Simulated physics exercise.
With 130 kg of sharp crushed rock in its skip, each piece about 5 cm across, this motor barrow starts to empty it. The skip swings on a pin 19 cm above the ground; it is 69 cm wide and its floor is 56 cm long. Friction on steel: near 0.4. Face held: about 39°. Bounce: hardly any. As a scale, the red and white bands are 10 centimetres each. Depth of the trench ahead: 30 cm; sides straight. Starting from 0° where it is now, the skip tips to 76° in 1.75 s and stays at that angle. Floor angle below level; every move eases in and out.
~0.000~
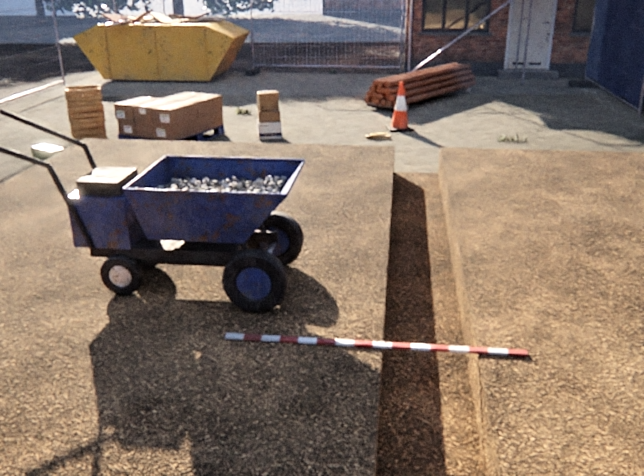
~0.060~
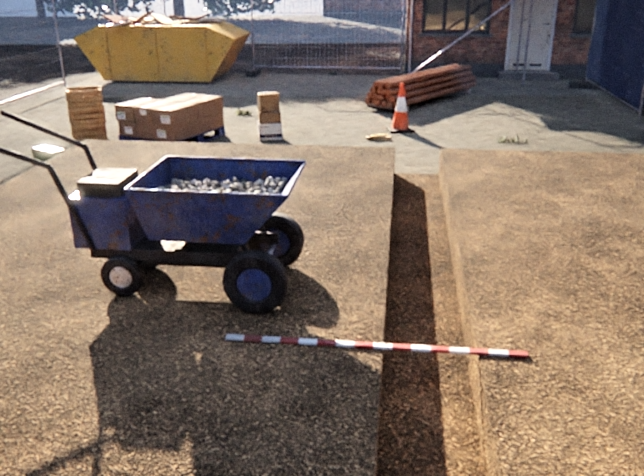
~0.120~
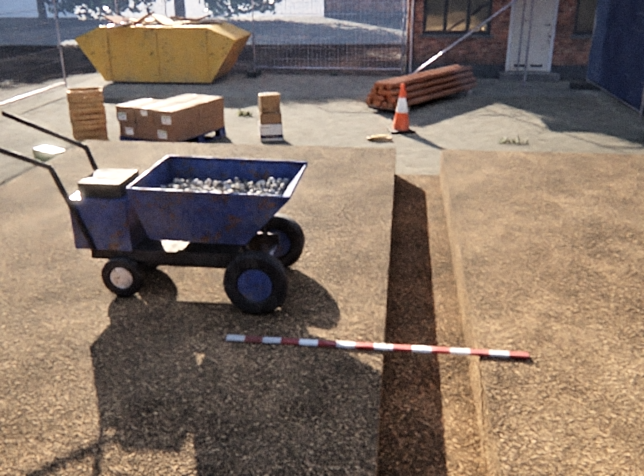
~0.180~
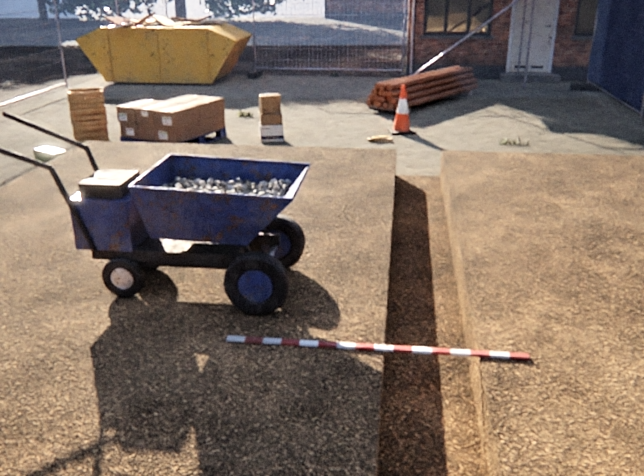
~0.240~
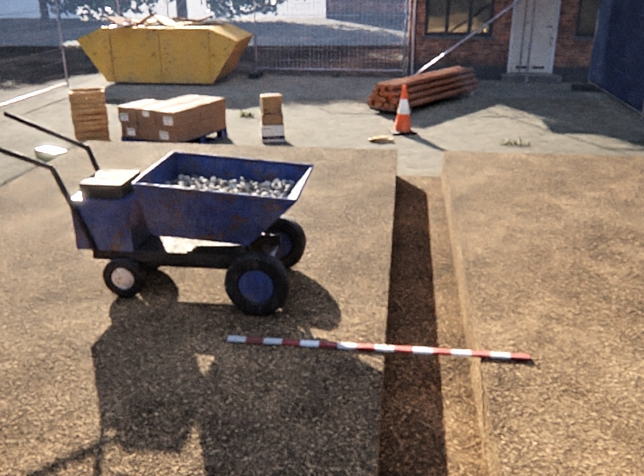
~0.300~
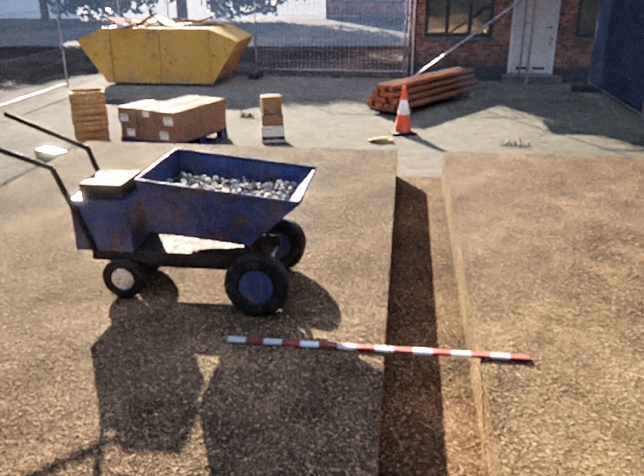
The footage shows a blue motor barrow loaded with grey crushed rock standing left of a narrow trench crossed by a red and white pole, as its skip slowly tilts slightly down toward the right while the barrow stays put.
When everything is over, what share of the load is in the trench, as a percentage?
Close to 60 in a hundred.
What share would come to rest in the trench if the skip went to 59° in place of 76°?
About 15 per cent would end up in the trench.
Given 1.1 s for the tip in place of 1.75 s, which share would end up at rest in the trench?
It would be near 65 percent.
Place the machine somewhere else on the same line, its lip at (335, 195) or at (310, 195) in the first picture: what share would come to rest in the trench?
Roughly 100 percent for the first, and 100 percent for the second.
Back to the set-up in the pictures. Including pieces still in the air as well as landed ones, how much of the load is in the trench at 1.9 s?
Approx. 20 % of the load.
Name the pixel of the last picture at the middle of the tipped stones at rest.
The middle should be near (412, 330).
After 1.3 s the floor is at 64°; 100 % in the skip; the foremost stones are at (351, 260).
After 1.9 s the floor is at 76°; 63 % in the skip, 16 % short of the trench, 21 % in the trench; the foremost stones are at (445, 337).
After 2.2 s the floor is at 76°; 33 % in the skip, 19 % short of the trench, 47 % in the trench; the foremost stones are at (463, 340).
After 4.2 s the floor is at 76°; 21 % in the skip, 18 % short of the trench, 60 % in the trench; the foremost stones are at (464, 347).
